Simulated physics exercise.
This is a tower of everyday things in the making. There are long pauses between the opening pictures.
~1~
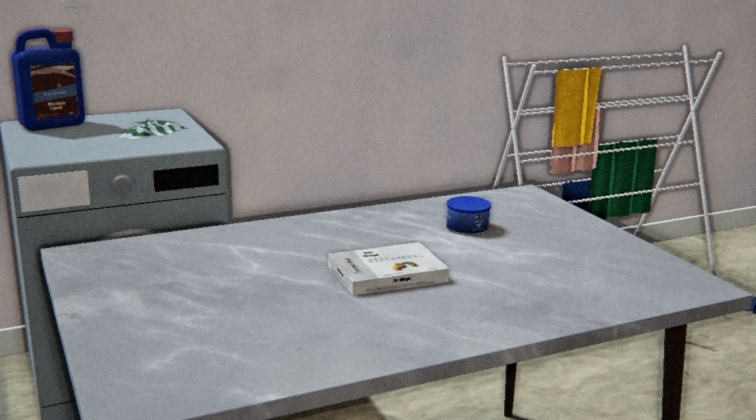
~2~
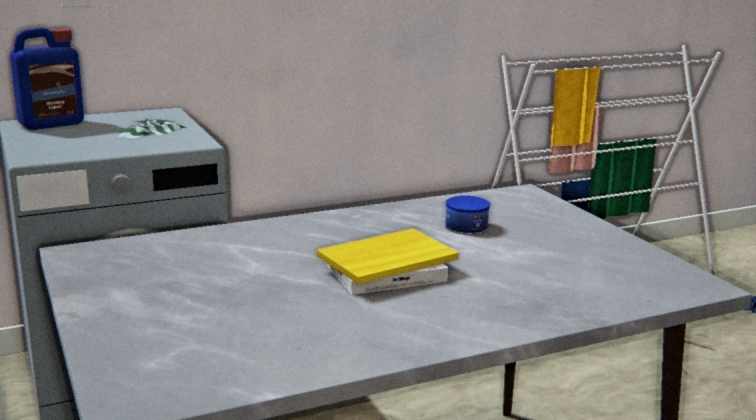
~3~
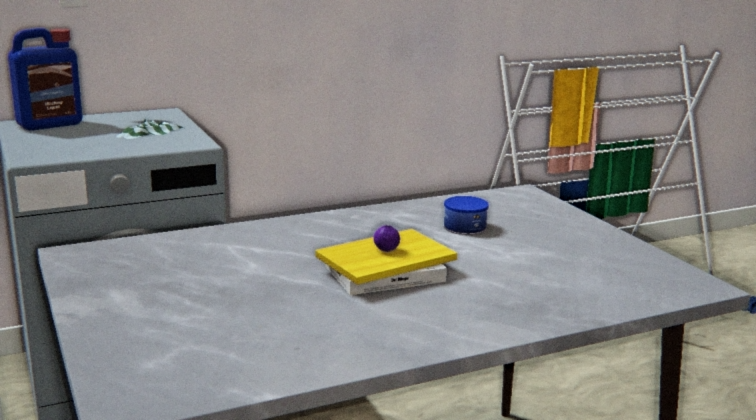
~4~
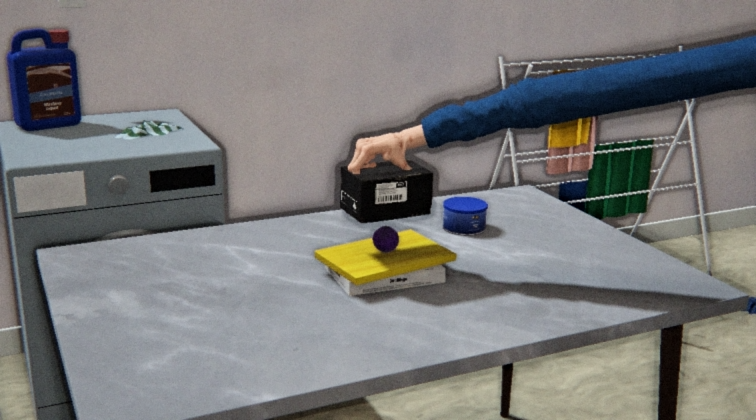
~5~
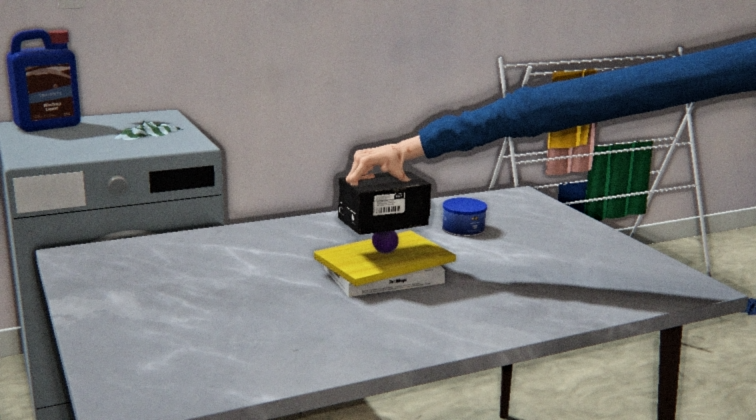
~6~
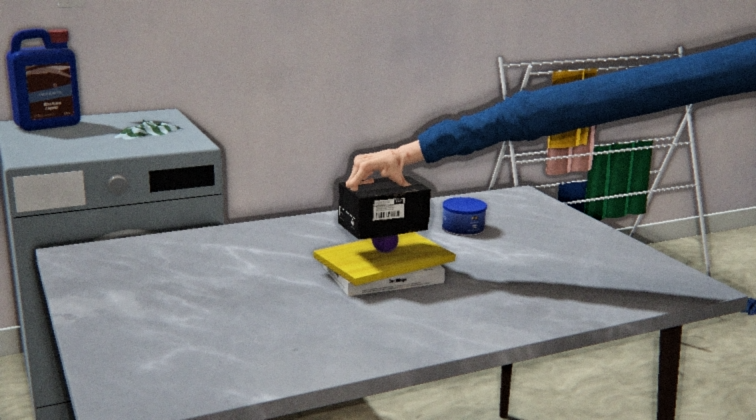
In a laundry room, a yellow slab appears on a white packet on a grey table beside a blue tub, then a purple ball appears on top, and a hand lowers a black box onto the ball, keeping hold of it.
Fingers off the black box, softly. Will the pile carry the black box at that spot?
As it turns out, it comes apart.
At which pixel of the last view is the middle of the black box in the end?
Around (273, 272).
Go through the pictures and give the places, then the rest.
The last thing is not in view yet; white packet (388, 268), in the first picture.
The last thing is not in view yet; blue tub (467, 215), in the second picture.
The last thing is not in view yet, in the third picture.
Coming down; black box (386, 191); blue tub (465, 216), in the fourth picture.
Coming down; black box (384, 202), in the fifth picture.
Set down, still held; black box (384, 206); blue tub (464, 217), in the sixth picture.
Then, 0.70 s on from there, black box on its side near (333, 224).
Then, 0.90 s on from there, black box now fallen.
In the end, fallen, black box; the other 4 unmoved. At the end, from the last picture's camera, black box near (273, 272). The pile gives way.
